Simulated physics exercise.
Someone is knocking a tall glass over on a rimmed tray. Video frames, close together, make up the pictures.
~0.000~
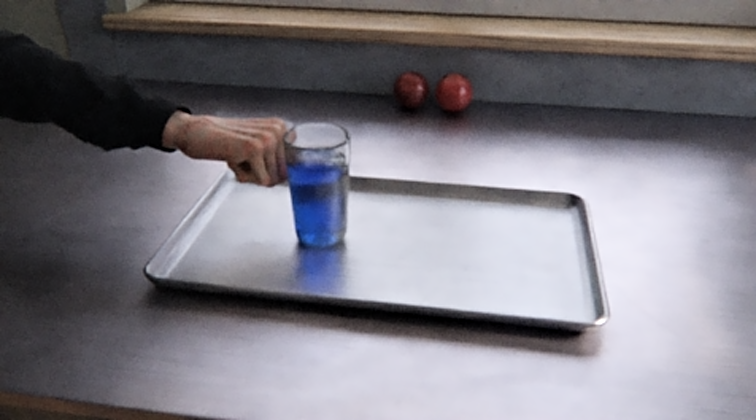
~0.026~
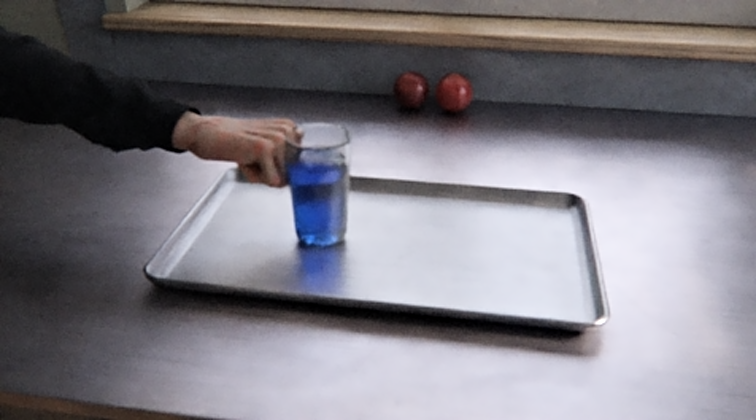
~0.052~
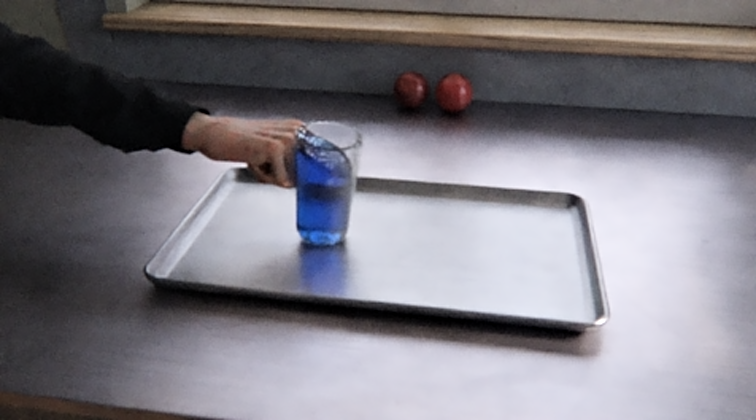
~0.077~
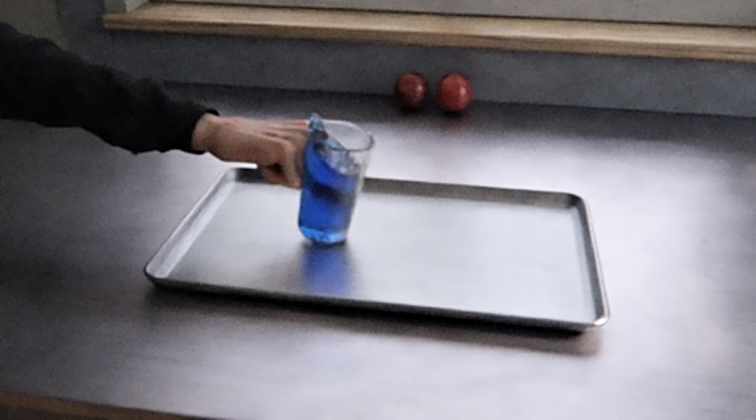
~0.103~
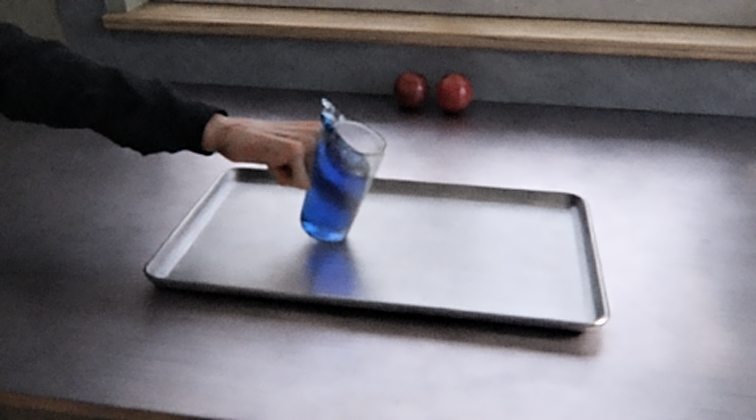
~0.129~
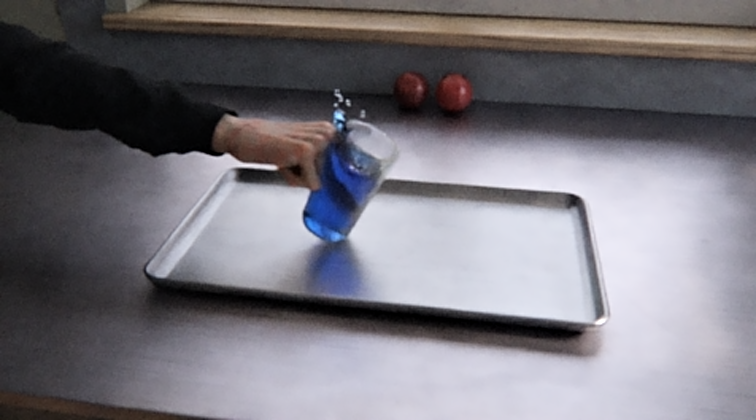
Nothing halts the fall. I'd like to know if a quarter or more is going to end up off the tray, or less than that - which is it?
I'd say a quarter or more ends up off it.
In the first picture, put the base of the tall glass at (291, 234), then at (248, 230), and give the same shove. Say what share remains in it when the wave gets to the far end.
Roughly 50 % and then 45 %.
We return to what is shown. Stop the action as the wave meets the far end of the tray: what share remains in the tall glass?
About 60 per cent.
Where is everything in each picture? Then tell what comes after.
In the first frame, it leans 0°; its right rim is at (348, 140); the water meets the walls at (292, 153) and (346, 157); the tray's far rim is at (596, 251); the tray is clear ahead.
In the second frame, it leans 0°; its right rim is at (349, 140); the water meets the walls at (292, 153) and (347, 157).
In the third frame, it leans 6°; its right rim is at (360, 142); the water meets the walls at (301, 132) and (348, 158).
In the fourth frame, it leans 12°; its right rim is at (372, 145); the water meets the walls at (314, 130) and (362, 167); 1 per cent is over the edge.
In the fifth frame, it leans 18°; its right rim is at (384, 149); the water meets the walls at (318, 157) and (374, 166); 1 per cent is over the edge.
In the sixth frame, it leans 25°; its right rim is at (396, 155); the water meets the walls at (326, 163) and (386, 167); 1 per cent is over the edge.
A moment on, the tall glass lies on its side and 92 per cent is in the glass, 0 on the tray and 8 above or beyond its rim.
Next, the tall glass lies on its side and 49 per cent is in the glass, 41 on the tray and 10 above or beyond its rim.
Then the tall glass lies on its side and 29 per cent is in the glass, 42 on the tray and 30 above or beyond its rim.
Later the tall glass lies on its side and 16 per cent is in the glass, 34 on the tray and 50 above or beyond its rim.
At rest 50 per cent is held by tray and glass, 50 is off the tray.
